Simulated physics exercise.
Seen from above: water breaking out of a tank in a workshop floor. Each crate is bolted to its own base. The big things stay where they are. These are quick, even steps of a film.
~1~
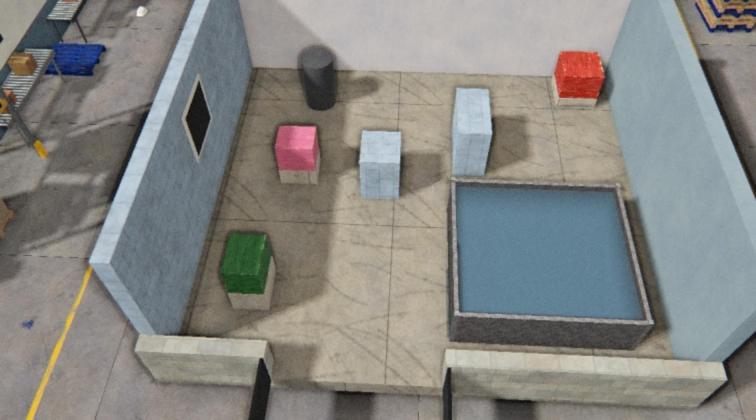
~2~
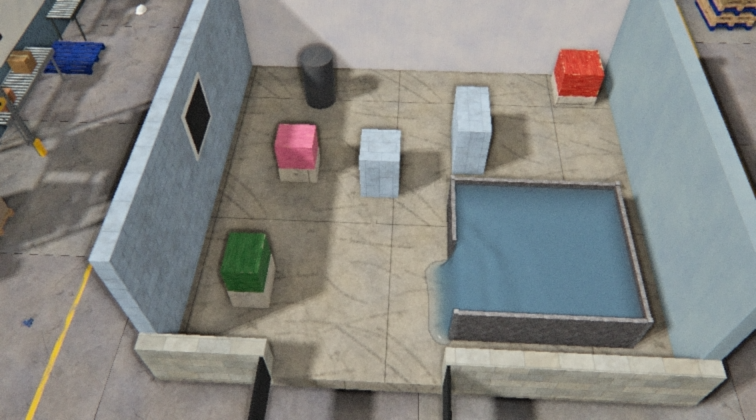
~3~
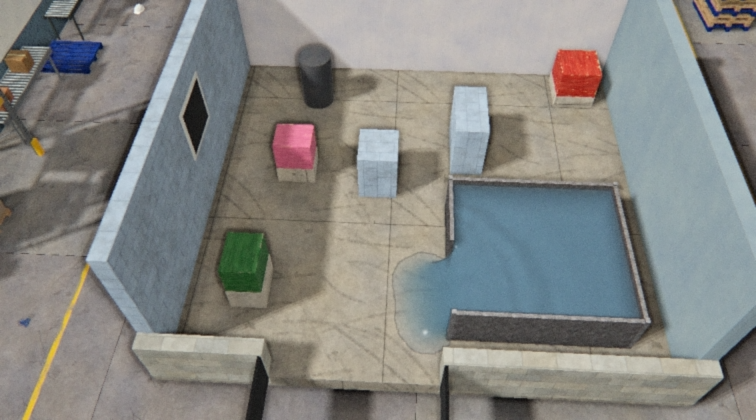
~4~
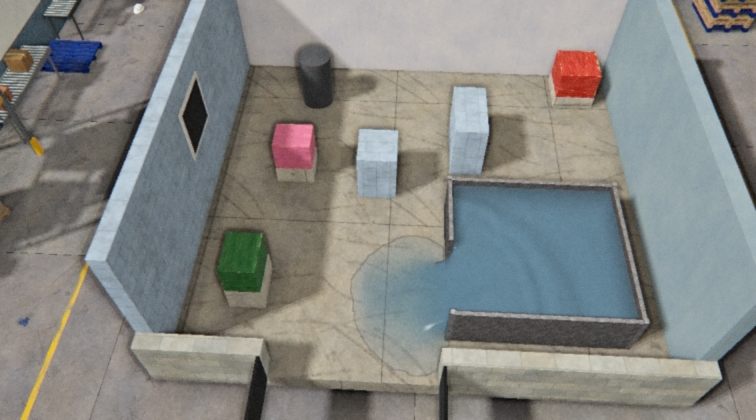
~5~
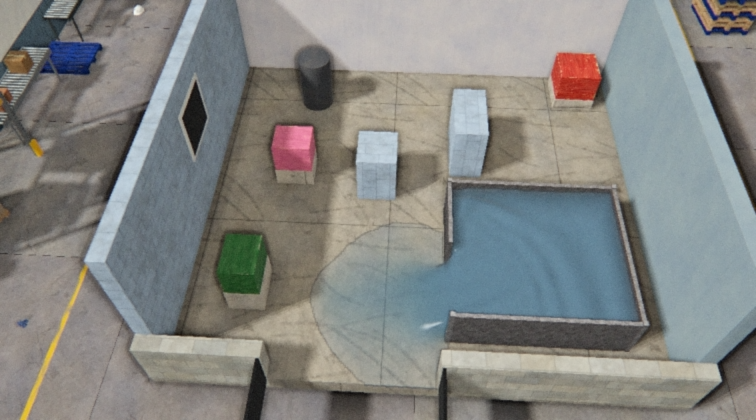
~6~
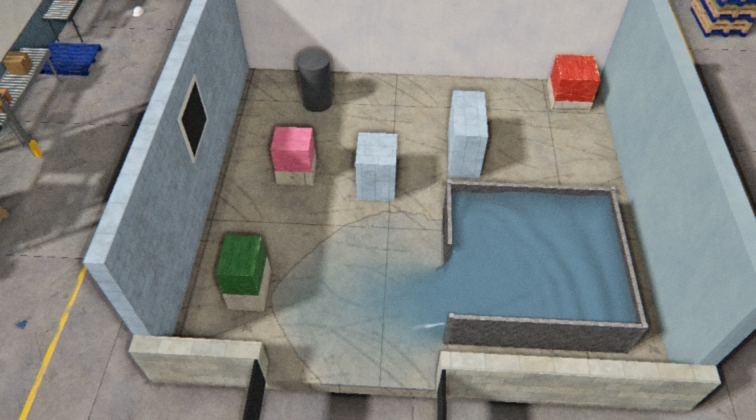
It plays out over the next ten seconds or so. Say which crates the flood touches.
One by one: The pink crate stays dry; the green crate stays dry; the red crate stays dry.
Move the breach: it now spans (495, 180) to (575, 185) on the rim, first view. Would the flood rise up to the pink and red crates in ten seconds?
One by one: Pink remains dry, red is wetted.
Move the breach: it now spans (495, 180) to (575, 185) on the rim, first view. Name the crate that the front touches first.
It is the red-painted one.
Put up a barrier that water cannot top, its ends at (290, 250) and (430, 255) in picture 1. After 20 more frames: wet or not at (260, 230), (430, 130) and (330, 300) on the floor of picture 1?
In that order: Covered, clear, wet.
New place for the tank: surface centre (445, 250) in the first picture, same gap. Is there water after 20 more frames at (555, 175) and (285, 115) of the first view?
One after the other: No water, flooded.
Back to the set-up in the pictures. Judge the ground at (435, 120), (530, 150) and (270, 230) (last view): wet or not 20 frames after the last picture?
In that order: Free of water, clear, under water.
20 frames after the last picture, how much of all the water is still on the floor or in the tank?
Close to 88 %.
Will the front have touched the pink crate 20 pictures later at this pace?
Pink crate touched.
A moment on, water covers 30 % of the floor; the pink crate water round its plinth, the green crate water round its plinth, the red crate not reached.
Next, water covers 35 % of the floor; the pink crate water round its plinth, the green crate water round its plinth, the red crate not reached.
Then, water covers 45 % of the floor; the pink crate water round its plinth, the green crate water round its plinth, the red crate not reached.
Later, water covers 65 % of the floor; the pink crate water round its plinth, the green crate water round its plinth, the red crate not reached.
In the end, water covers 90 % of the floor; the pink crate stayed above the water, the green crate stayed above the water, the red crate stayed above the water.
